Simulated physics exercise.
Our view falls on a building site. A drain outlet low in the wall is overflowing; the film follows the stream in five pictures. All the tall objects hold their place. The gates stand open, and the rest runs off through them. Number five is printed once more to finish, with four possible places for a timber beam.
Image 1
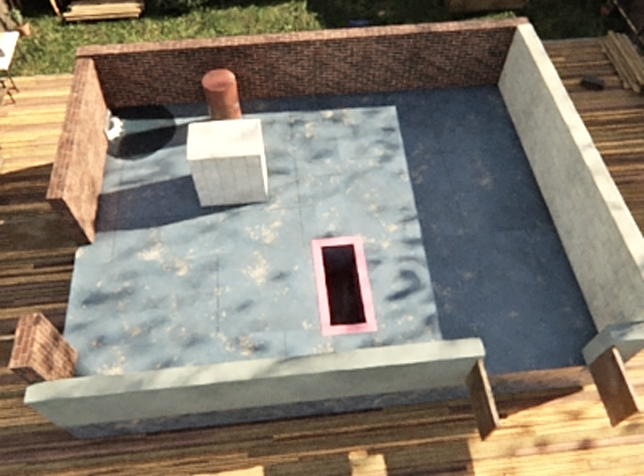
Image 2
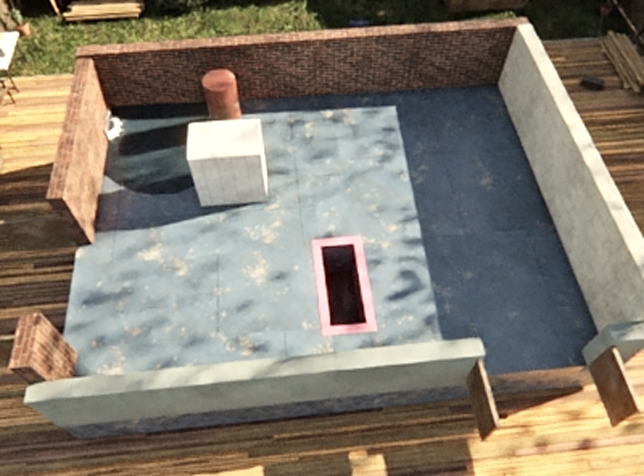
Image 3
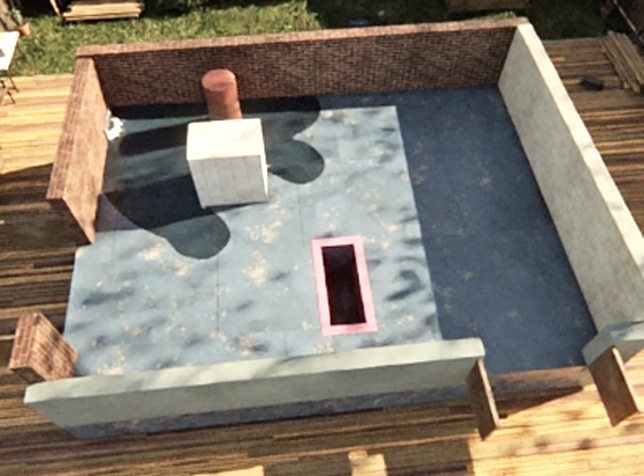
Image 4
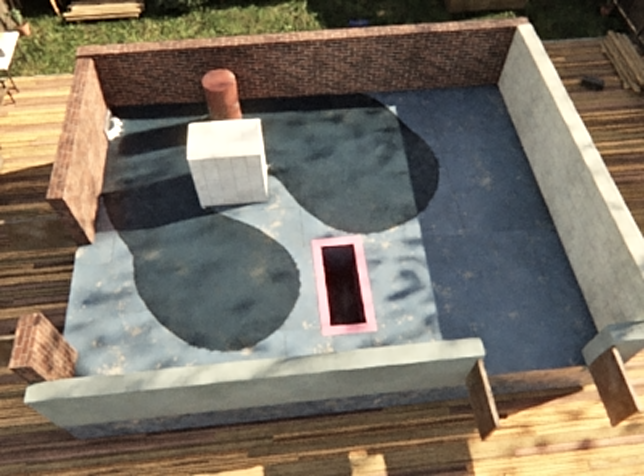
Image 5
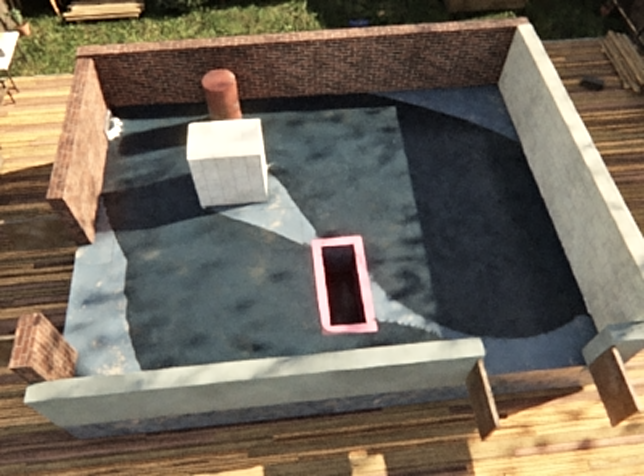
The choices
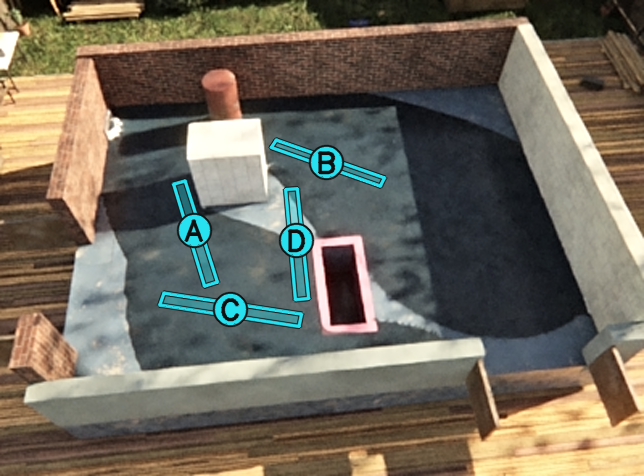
Dark liquid spreading across a walled building site floor, parting around a pale block, then spreading right and reaching a pink-edged drain.
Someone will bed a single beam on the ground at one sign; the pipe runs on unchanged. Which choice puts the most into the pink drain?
I would pick place C.
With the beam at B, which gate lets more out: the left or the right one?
The right gate.
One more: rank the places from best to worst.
C, B, A, D.
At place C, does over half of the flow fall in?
No.
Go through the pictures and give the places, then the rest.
The first picture shows outfall at (107, 124); pink drain at (343, 283); open gate at (524, 356); open gate at (86, 295); front seen at (166, 137), 3 % of the ground wet; pink drain still dry.
The second picture shows front seen at (184, 184), 10 % of the ground wet; pink drain still dry.
The third picture shows front seen at (317, 104), 20 % of the ground wet; pink drain still dry.
The fourth picture shows front seen at (432, 157), 43 % of the ground wet; pink drain still dry.
The fifth picture shows front seen at (576, 292), 75 % of the ground wet; pink drain taking water.
On the marked copy, A from (179, 182) to (210, 284); B from (273, 143) to (382, 181); C from (161, 299) to (300, 320); D from (302, 299) to (291, 189).
For place A, about 10 % of the stream goes into the pink drain, about 90 % out by the gates.
For place B, about 19 % of the stream goes into the pink drain, about 81 % out by the gates.
For place C, about 28 % of the stream goes into the pink drain, about 72 % out by the gates.
For place D, about 6 % of the stream goes into the pink drain, about 94 % out by the gates.
